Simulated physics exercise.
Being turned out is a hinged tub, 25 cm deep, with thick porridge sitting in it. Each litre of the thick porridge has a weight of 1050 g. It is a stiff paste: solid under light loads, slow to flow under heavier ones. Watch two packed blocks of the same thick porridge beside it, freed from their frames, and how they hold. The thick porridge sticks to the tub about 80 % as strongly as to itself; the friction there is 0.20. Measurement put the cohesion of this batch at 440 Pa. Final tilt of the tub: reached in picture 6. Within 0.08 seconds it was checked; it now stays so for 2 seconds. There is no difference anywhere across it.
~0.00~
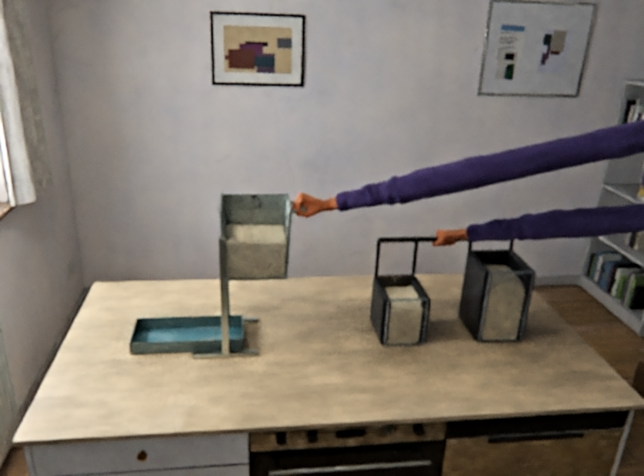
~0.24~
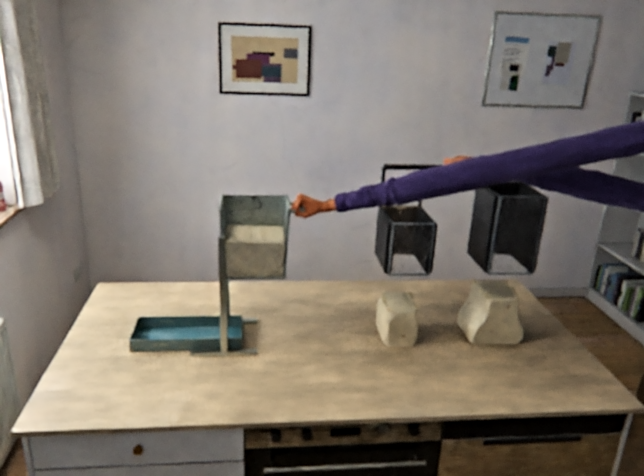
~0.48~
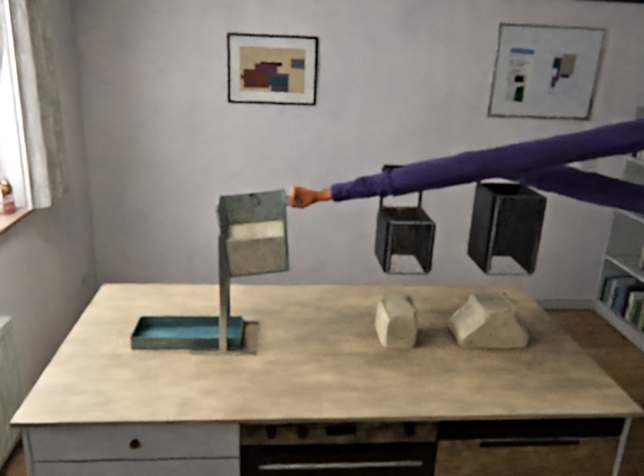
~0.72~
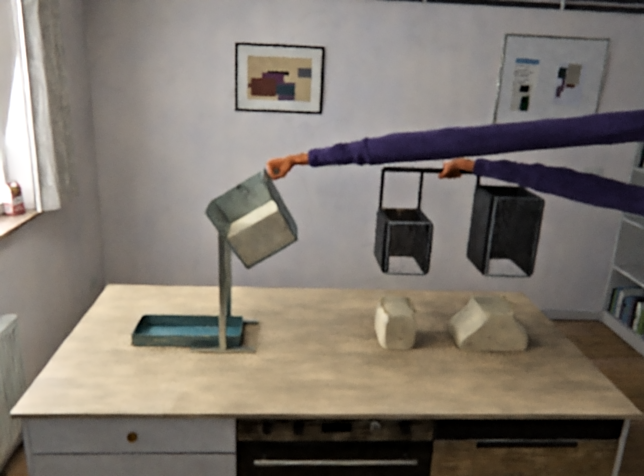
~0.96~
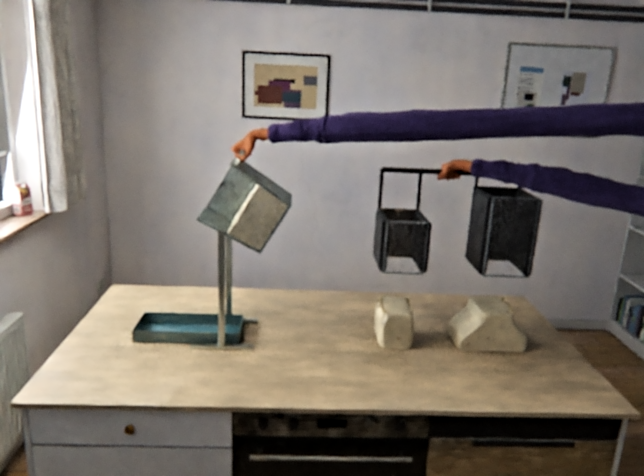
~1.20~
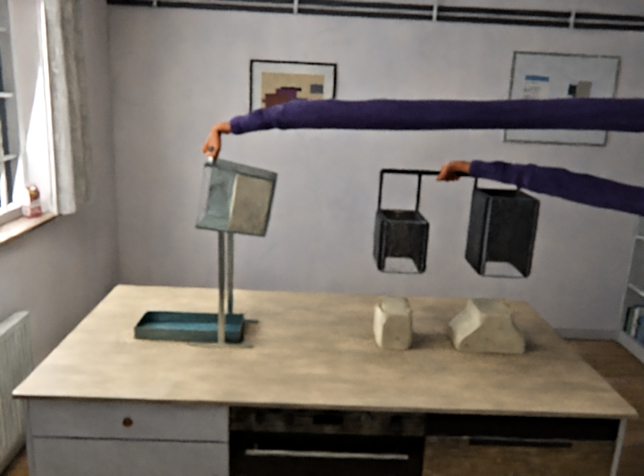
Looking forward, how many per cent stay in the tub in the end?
About 100 %.
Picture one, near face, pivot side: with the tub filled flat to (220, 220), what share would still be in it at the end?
100 %.
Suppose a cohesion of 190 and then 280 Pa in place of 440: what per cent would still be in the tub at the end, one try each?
90 in a hundred, followed by 100 in a hundred.
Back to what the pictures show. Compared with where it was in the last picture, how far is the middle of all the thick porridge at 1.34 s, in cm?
0 cm.
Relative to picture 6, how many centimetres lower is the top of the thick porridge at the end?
About 0 cm.
By 1.34 s, the tub is at 82 degrees and holds 100 %.
By 1.51 s, the tub is at 82 degrees and holds 100 %.
By 1.68 s, the tub is at 82 degrees and holds 100 %.
By 1.85 s, the tub is at 82 degrees and holds 100 %.
By 3.20 s, at the end, the tub is at 82 degrees and holds 100 %.
